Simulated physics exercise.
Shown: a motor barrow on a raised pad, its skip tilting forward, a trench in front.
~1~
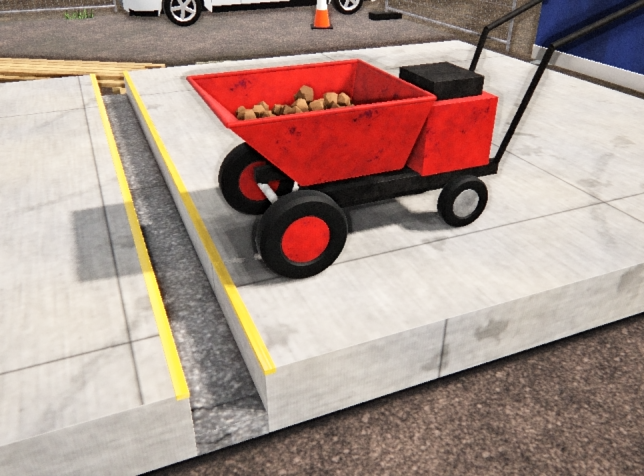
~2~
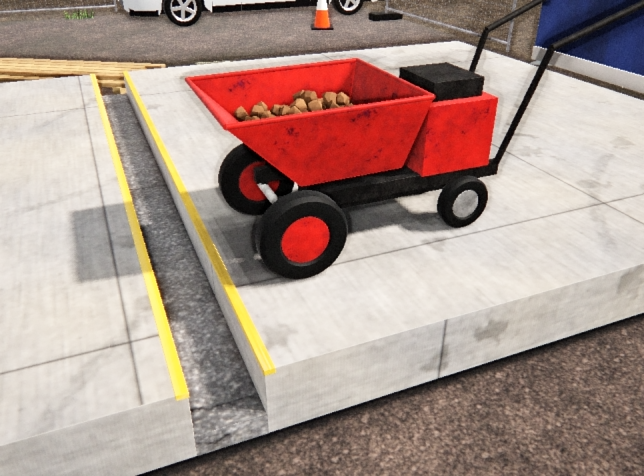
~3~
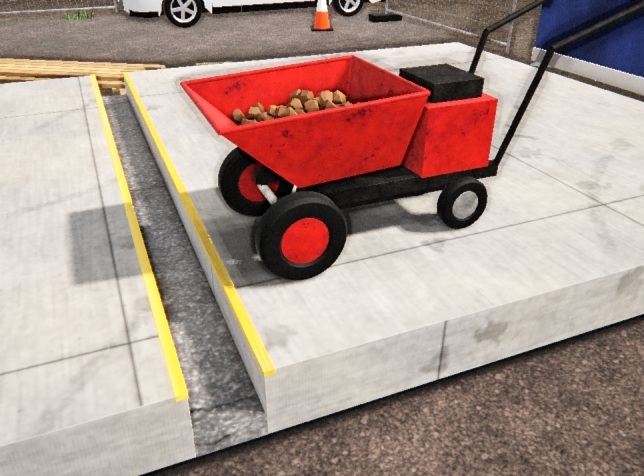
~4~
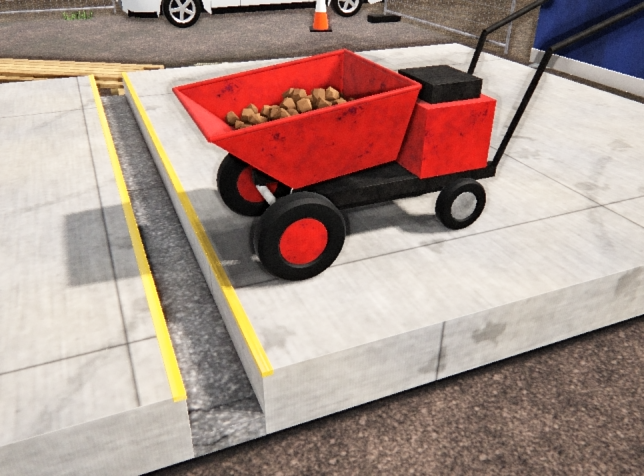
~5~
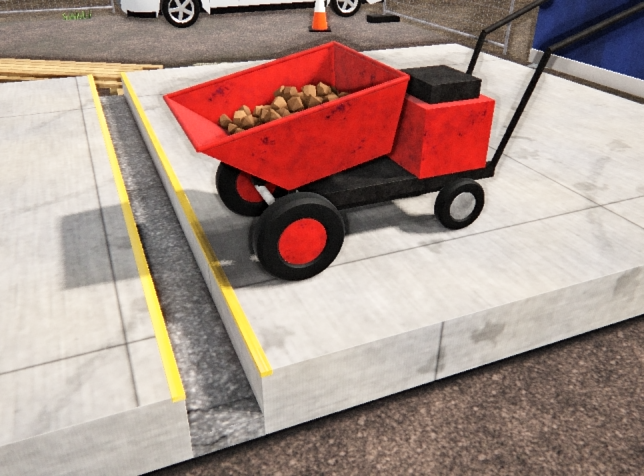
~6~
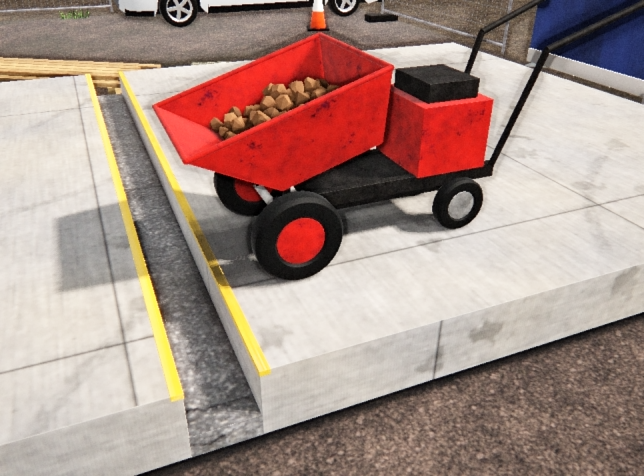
Red motor barrow standing still on a raised concrete pad beside a narrow trench, its skip of brown clods gradually tilting forward.
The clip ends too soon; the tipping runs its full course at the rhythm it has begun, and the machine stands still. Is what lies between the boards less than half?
I expect the trench to not get most of the load.
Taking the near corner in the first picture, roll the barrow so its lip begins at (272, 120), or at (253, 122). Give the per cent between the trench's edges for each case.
80 % and 40 %.
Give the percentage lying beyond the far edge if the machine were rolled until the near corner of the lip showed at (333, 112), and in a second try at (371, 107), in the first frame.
0 % and 0 %, in that order.
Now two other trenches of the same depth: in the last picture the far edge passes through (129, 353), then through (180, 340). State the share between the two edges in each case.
The first try comes out at 70 percent and the second at 0 percent.
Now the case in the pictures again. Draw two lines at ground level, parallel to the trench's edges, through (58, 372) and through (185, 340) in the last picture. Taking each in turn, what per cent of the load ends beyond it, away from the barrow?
Close to 20 and 70 per cent respectively.
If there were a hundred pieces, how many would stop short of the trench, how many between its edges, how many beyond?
Short 0, between 0, beyond 70.
Soon after the last picture, skip tipped steeply; all in the skip.
A little later, skip tipped right over; about two thirds in the skip; about a third beyond it.
Later still, skip tipped right over; about a third in the skip; about two thirds beyond it.
At rest, skip tipped right over; about a third in the skip; none in or heaped over the trench; about two thirds beyond it.
